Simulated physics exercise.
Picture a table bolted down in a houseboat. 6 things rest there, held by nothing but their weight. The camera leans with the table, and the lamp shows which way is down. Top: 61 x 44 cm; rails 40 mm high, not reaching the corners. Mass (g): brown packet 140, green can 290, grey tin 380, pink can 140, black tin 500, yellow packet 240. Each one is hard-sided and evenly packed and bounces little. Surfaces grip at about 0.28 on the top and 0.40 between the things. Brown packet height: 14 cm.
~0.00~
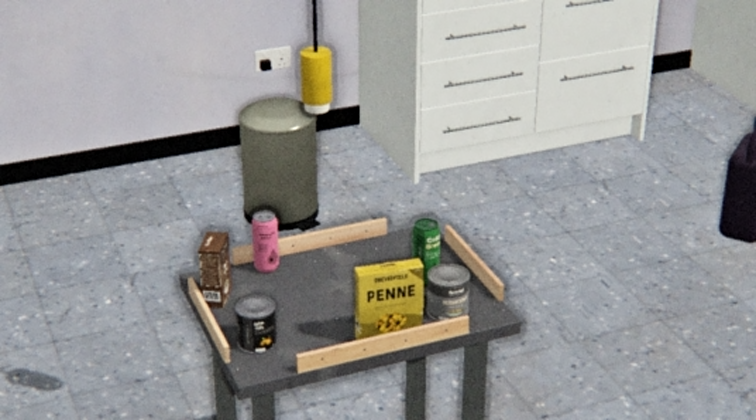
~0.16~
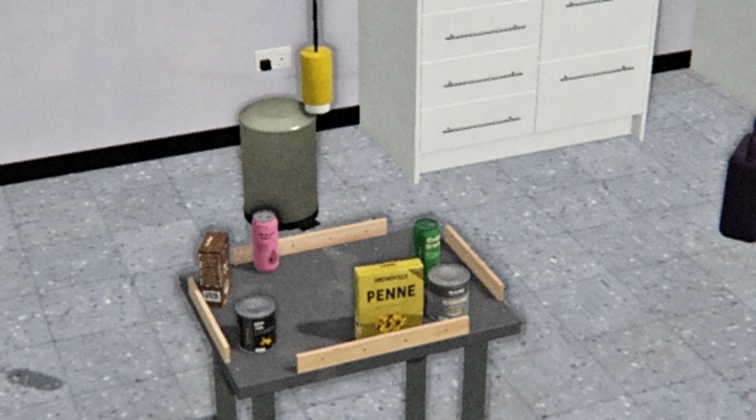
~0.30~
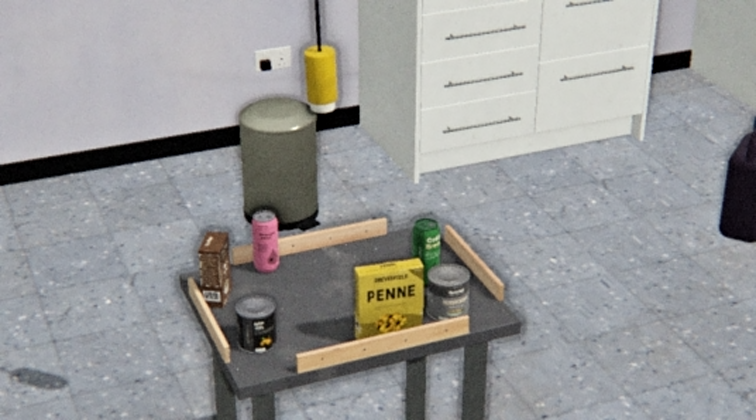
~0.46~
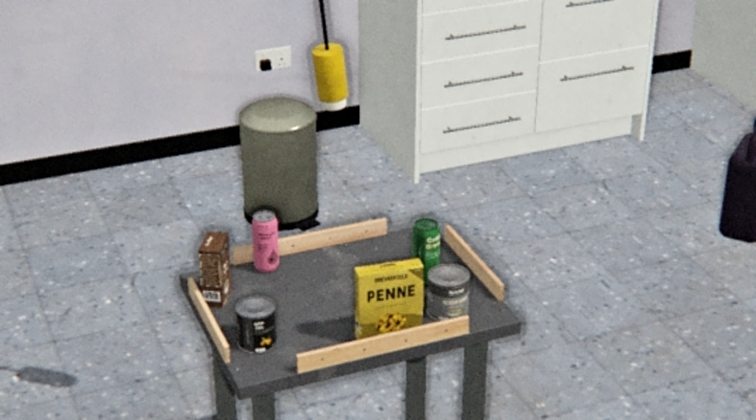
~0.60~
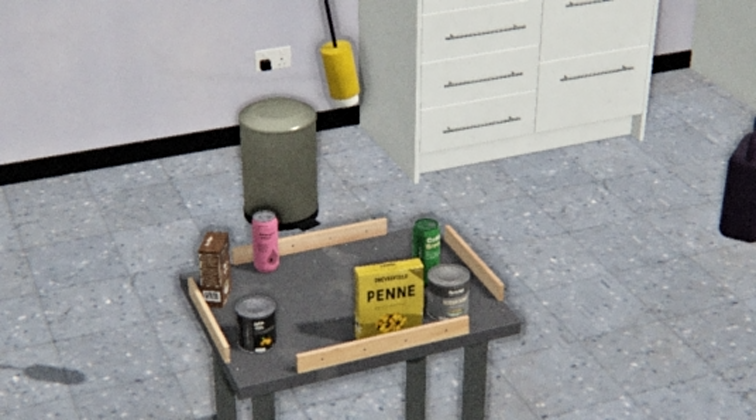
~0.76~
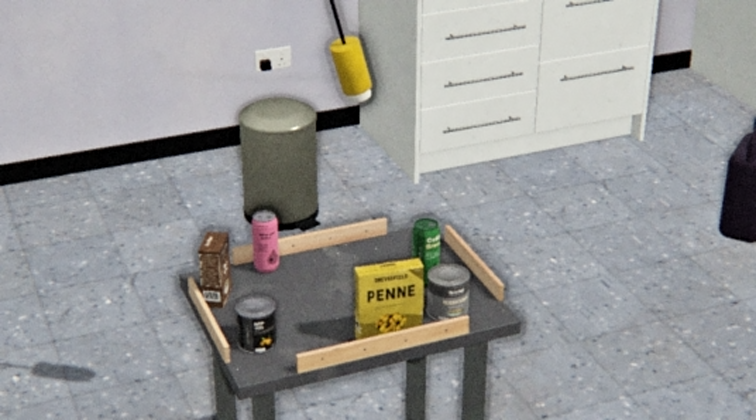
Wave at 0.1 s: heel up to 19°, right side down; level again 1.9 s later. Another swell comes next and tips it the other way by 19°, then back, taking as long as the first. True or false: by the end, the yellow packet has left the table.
False.
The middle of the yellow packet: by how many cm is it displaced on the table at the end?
Displacement: Approx. 0 cm.
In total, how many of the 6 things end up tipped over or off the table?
All told, 0.
Around 1.26 s, boat heeled 17°, right side down; yellow packet shifted 5 cm near (410, 298); brown packet shifted 5 cm; pink can shifted 4 cm.
Around 2.86 s, boat heeled 19°, left side down; yellow packet shifted 10 cm near (431, 293); brown packet shifted 11 cm; pink can shifted 9 cm.
Around 3.26 s, boat heeled 14°, left side down; yellow packet shifted 3 cm near (403, 299); brown packet shifted 4 cm; black tin shifted 3 cm.
Finally (4.4 s), all 6 still in place (within 5 cm). In the last view, yellow packet near (389, 303).
